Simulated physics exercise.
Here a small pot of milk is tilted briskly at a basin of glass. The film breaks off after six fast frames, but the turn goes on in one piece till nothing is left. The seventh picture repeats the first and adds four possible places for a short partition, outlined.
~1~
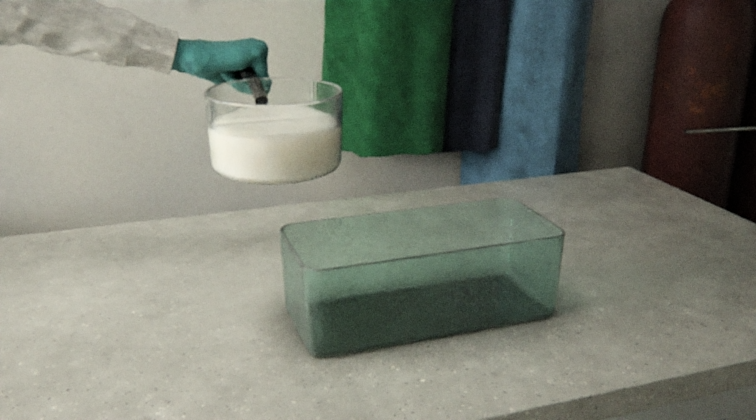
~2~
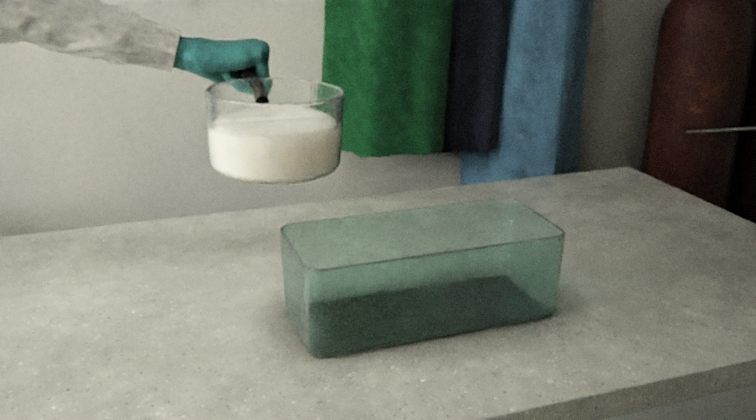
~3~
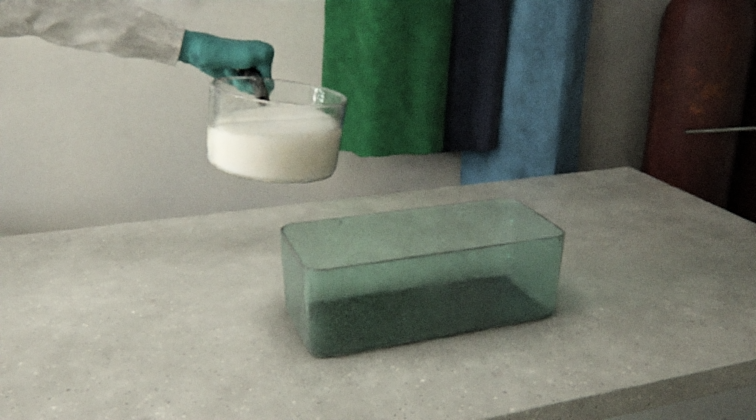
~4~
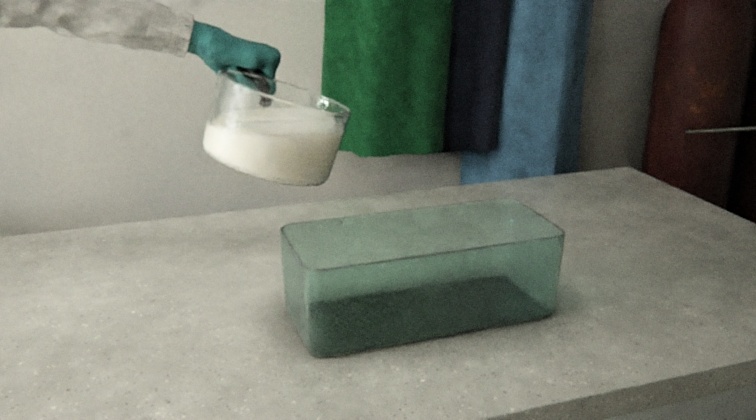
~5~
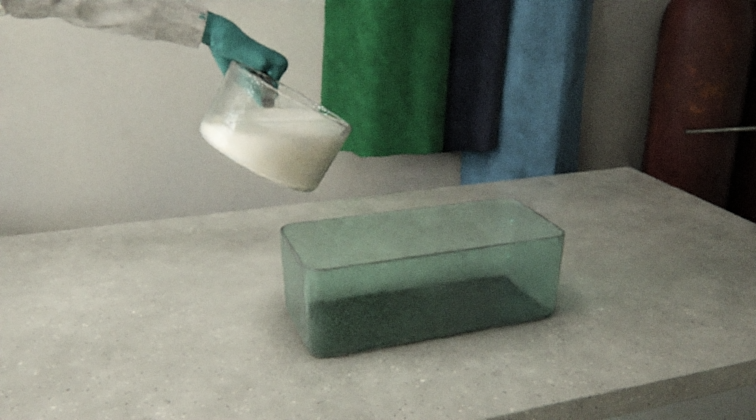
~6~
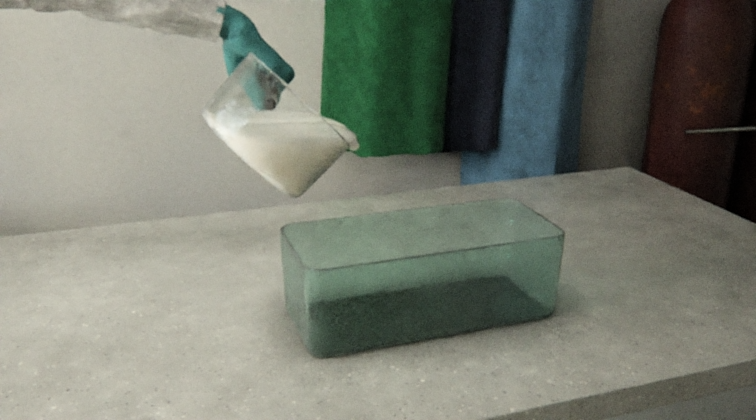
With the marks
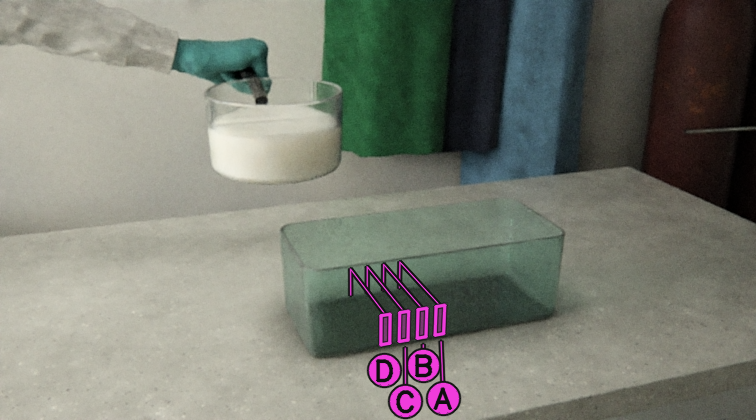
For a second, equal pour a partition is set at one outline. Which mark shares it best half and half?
Choose C.
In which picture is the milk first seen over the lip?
In picture 6.
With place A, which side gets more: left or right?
More ends on the left.
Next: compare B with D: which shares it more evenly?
That would be D.
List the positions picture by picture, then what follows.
In the first frame, upright, lip at (337, 86); basin from (307, 355) to (552, 312); nothing has left yet.
In the second frame, tipped about 2°, lip at (338, 88); nothing has left yet.
In the third frame, tipped about 8°, lip at (342, 95); nothing has left yet.
In the fourth frame, tipped about 18°, lip at (345, 107); nothing has left yet.
In the fifth frame, tipped about 31°, lip at (347, 123); nothing has left yet.
In the sixth frame, tipped about 46°, lip at (345, 140); milk is over the lip, down to (350, 145).
In magenta, A at (441, 341); B at (423, 344); C at (405, 347); D at (386, 351).
With A, about 88 % ends left of the wall and 11 % right of it.
With B, about 74 % ends left of the wall and 23 % right of it.
With C, about 52 % ends left of the wall and 47 % right of it.
With D, about 35 % ends left of the wall and 64 % right of it.
